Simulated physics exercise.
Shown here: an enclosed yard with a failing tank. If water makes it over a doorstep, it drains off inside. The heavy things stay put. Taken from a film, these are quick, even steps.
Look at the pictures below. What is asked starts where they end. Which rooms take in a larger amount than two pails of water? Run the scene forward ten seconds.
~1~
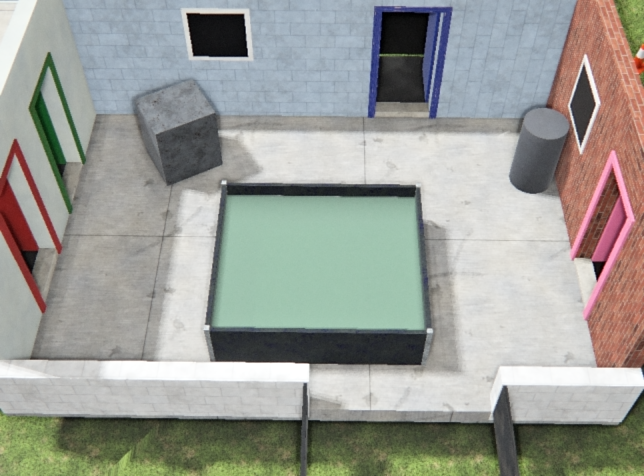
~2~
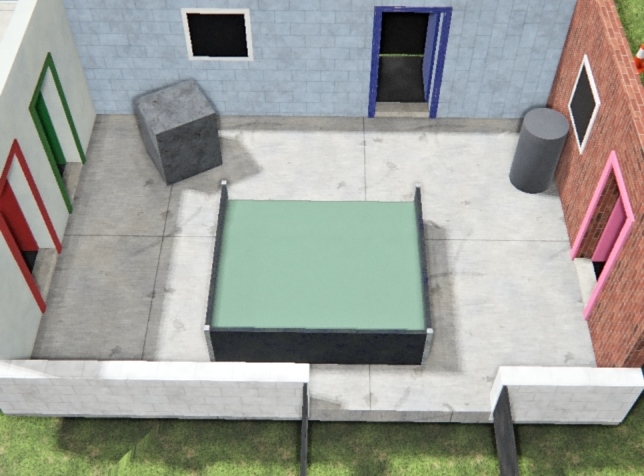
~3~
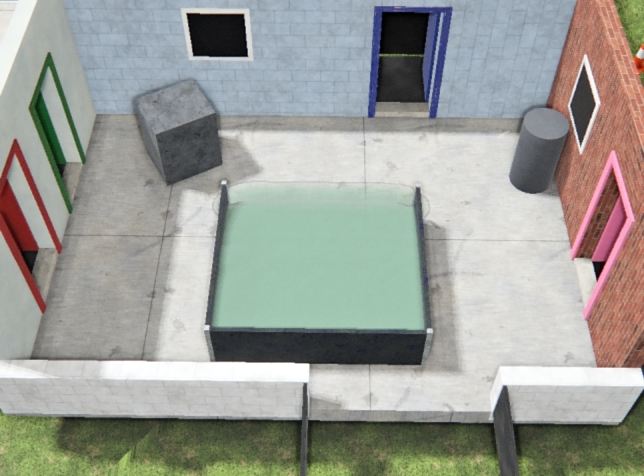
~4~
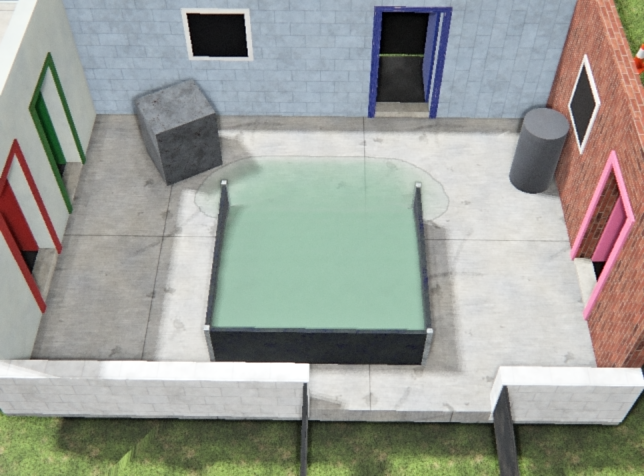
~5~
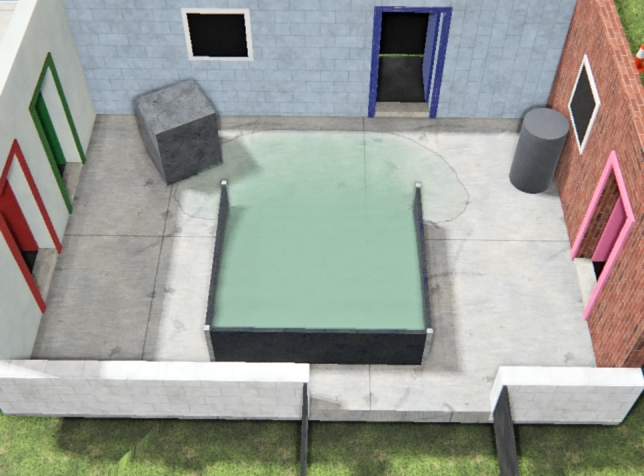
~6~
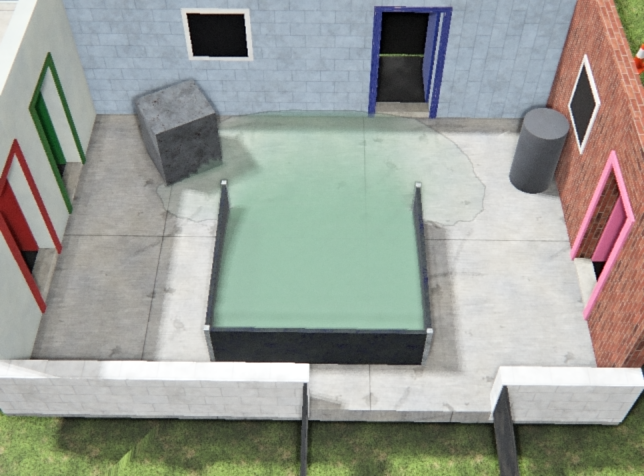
Result: The pink door will top two buckets, the blue door will top two buckets, the green door will top two buckets, the red door will not top two buckets.
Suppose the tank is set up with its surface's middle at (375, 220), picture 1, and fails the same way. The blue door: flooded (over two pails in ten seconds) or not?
As I see it, the blue door overshoots.
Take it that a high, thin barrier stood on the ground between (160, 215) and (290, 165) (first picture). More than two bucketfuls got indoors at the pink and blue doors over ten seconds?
Log: Pink door - swamped; blue door - swamped.
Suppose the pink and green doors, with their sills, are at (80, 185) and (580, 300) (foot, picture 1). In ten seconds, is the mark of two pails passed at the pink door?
Note: Pink beats the limit.
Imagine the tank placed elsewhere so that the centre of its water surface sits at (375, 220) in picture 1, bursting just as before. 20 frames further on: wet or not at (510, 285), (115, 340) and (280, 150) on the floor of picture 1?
In that order: Under water, free of water, wet.
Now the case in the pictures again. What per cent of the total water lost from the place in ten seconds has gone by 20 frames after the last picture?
Share gone: About 35 %.
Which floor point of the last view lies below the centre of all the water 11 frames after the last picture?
The water's centre sits above (317, 195).
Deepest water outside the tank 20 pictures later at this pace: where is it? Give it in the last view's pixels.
That spot is close to (496, 120).
A moment on, water covers 35 % of the floor; the pink door not reached, the blue door over two buckets in, the green door not reached, the red door not reached.
Next, water covers 45 % of the floor; the pink door not reached, the blue door far over two buckets in, the green door wet at the sill, nothing in, the red door not reached.
Then, water covers 65 % of the floor; the pink door wet at the sill, nothing in, the blue door far over two buckets in, the green door under two buckets in, the red door wet at the sill, nothing in.
Later, water covers 95 % of the floor; the pink door under two buckets in, the blue door far over two buckets in, the green door over two buckets in, the red door wet at the sill, nothing in.
In the end, water covers 100 % of the floor; the pink door over two buckets in, the blue door far over two buckets in, the green door over two buckets in, the red door wet at the sill, nothing in.
